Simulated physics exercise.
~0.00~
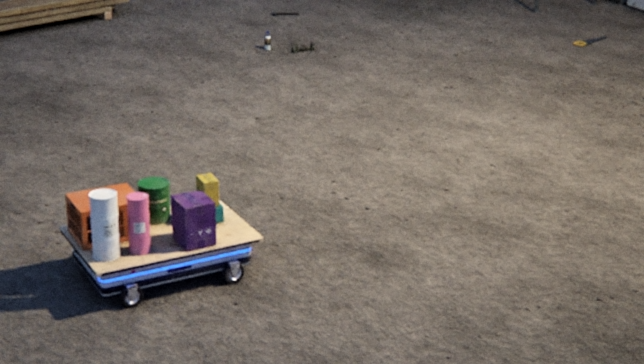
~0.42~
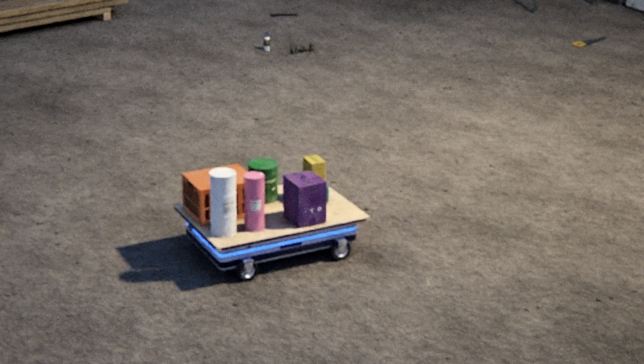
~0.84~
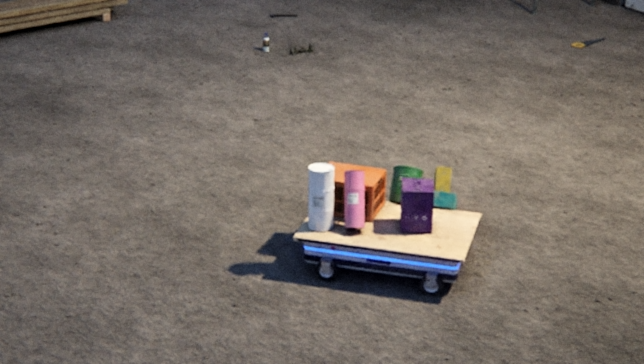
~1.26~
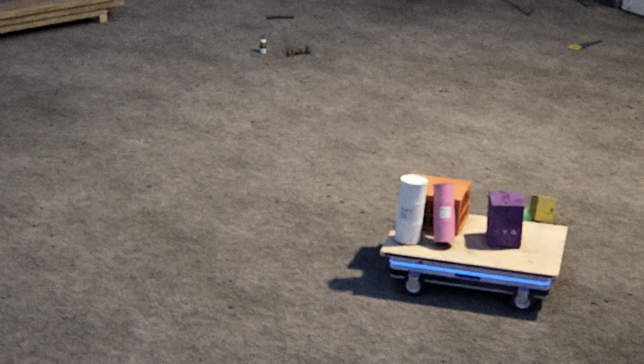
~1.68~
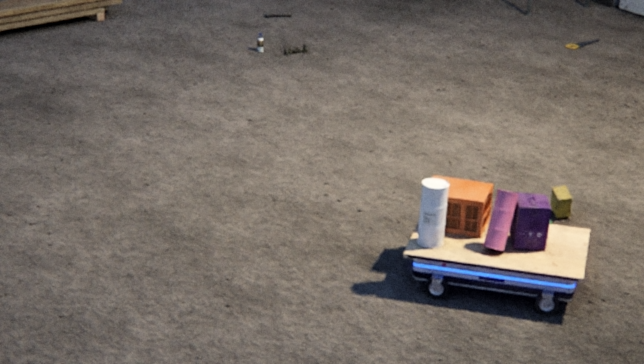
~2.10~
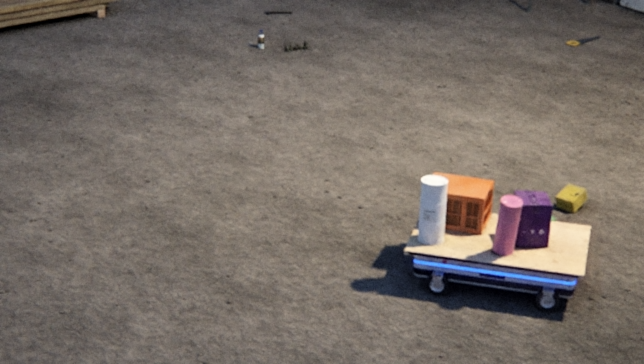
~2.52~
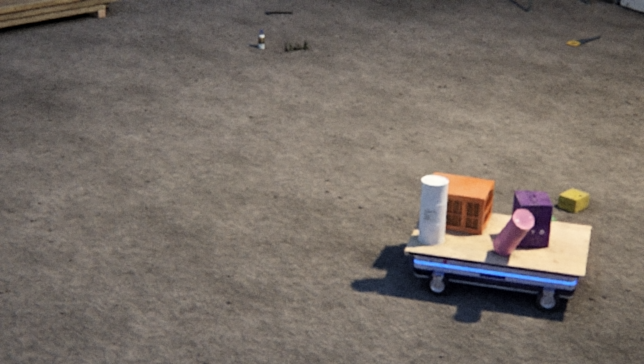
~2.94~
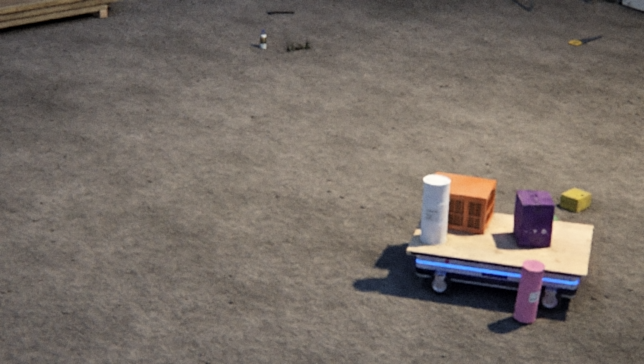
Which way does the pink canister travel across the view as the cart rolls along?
The pink canister travels to the right, riding along on the cart before it falls off.
